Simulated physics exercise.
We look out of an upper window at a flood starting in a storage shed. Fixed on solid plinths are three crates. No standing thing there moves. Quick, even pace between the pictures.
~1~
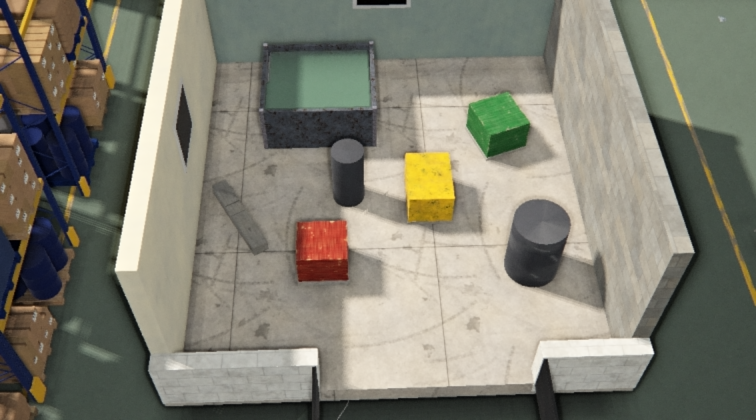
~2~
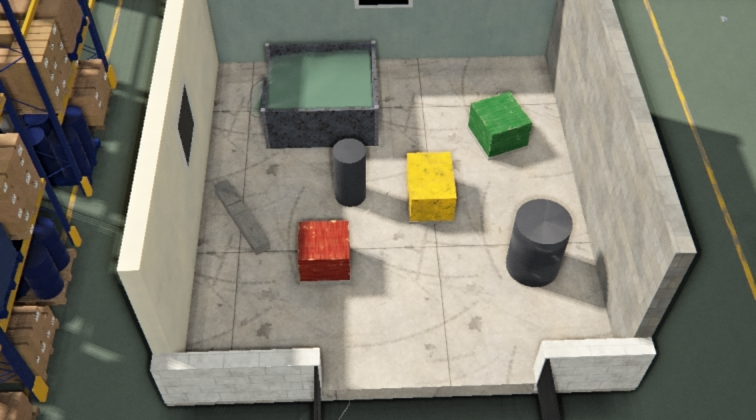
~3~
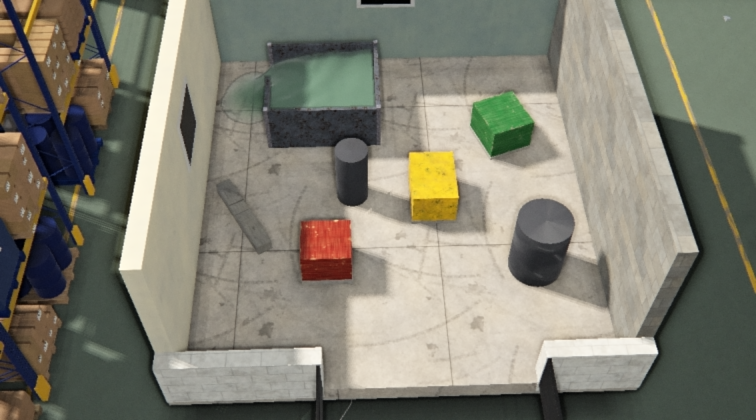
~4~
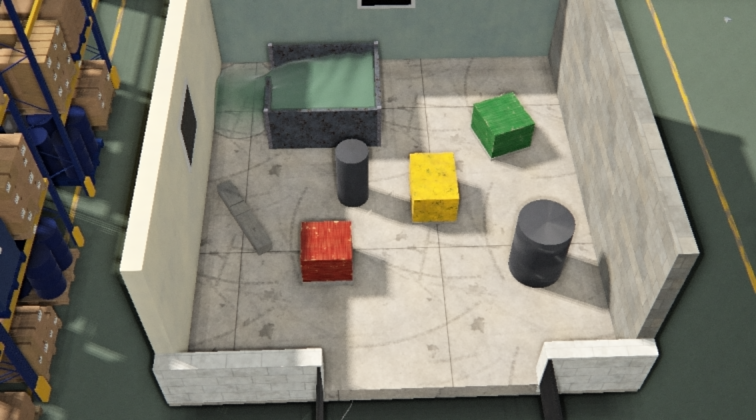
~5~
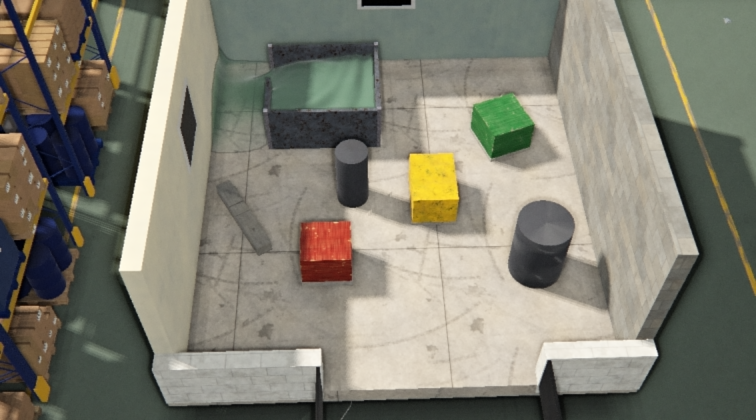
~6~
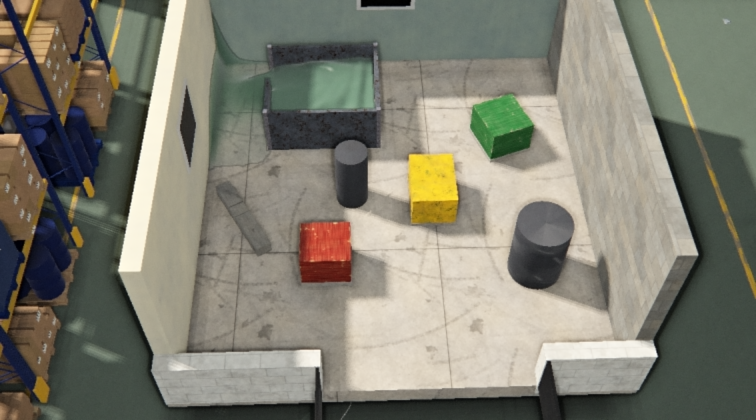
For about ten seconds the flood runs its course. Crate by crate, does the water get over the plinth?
One by one: Red crate: Wet; yellow crate: Wet; green crate: Wet.
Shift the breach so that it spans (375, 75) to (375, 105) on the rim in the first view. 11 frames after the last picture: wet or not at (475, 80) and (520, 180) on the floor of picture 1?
Note, points in order: Soaked; soaked.
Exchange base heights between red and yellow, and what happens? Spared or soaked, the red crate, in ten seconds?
Then: The red crate gets wet.
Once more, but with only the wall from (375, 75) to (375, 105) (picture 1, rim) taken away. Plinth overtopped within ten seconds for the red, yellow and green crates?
As I read it, the red one is never reached; the yellow one gets reached; finally the green one gets reached.
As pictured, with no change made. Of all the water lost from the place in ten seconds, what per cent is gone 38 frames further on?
Log: Around 15 %, estimated.
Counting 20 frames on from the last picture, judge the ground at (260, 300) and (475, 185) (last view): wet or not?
In that order: Wet, dry.
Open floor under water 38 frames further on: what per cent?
Estimated share: Around 85 %.
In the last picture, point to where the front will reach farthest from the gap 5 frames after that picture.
I'd say at around (199, 259).
A moment on, water covers 15 % of the floor; the red crate not reached, the yellow crate not reached, the green crate not reached.
Next, water covers 30 % of the floor; the red crate water round its plinth, the yellow crate not reached, the green crate not reached.
Then, water covers 50 % of the floor; the red crate water round its plinth, the yellow crate water round its plinth, the green crate water round its plinth.
Later, water covers 85 % of the floor; the red crate water round its plinth, the yellow crate water round its plinth, the green crate water round its plinth.
In the end, water covers 100 % of the floor; the red crate was topped, the yellow crate was topped, the green crate was topped.
